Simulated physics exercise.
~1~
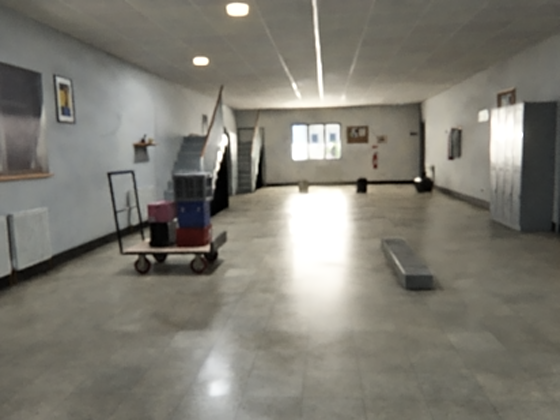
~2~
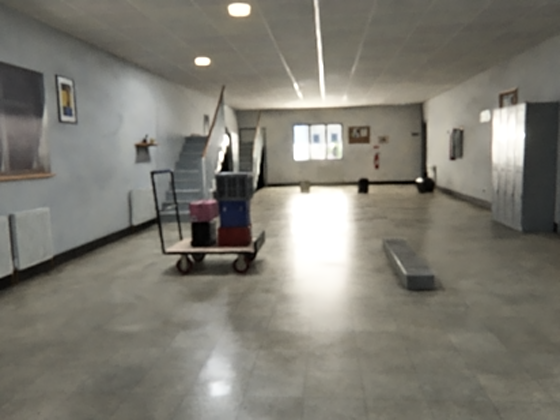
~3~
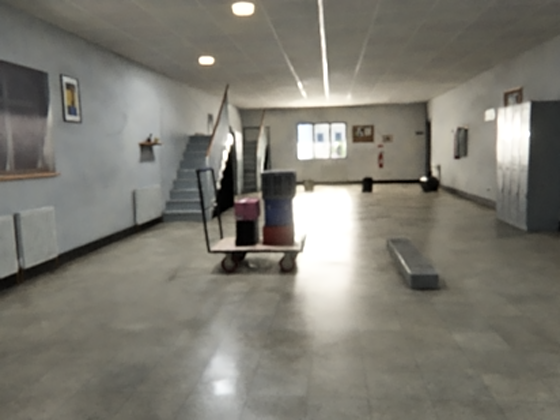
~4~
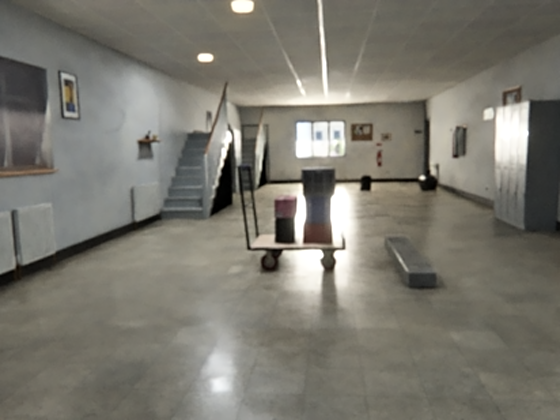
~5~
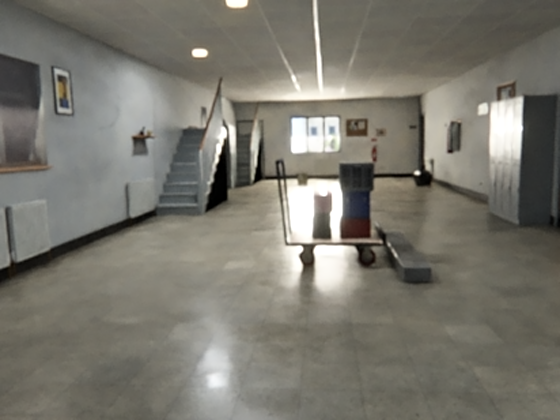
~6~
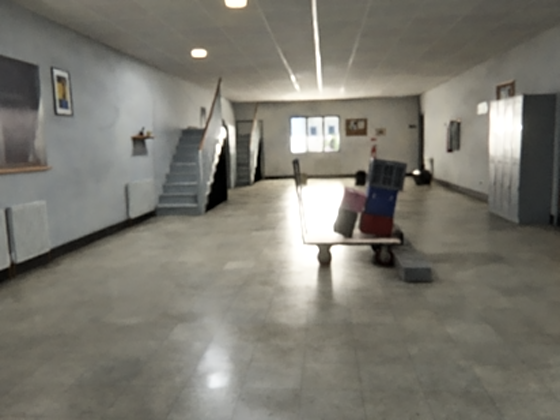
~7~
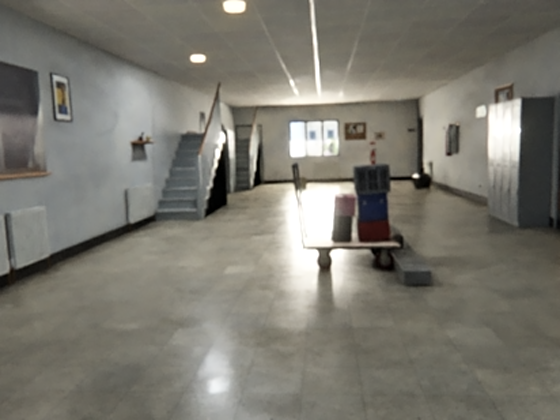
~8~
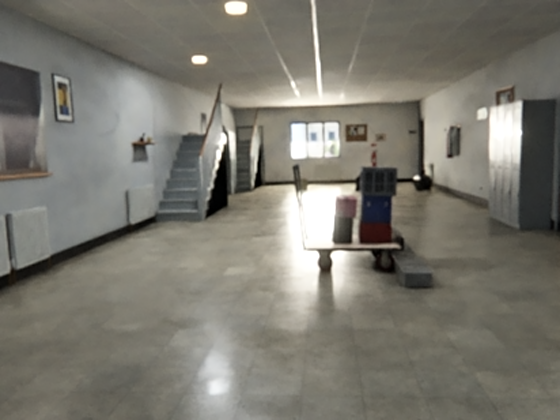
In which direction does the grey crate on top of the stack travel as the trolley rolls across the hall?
The grey crate moves to the right, as the viewer sees it, riding on top of the stack.
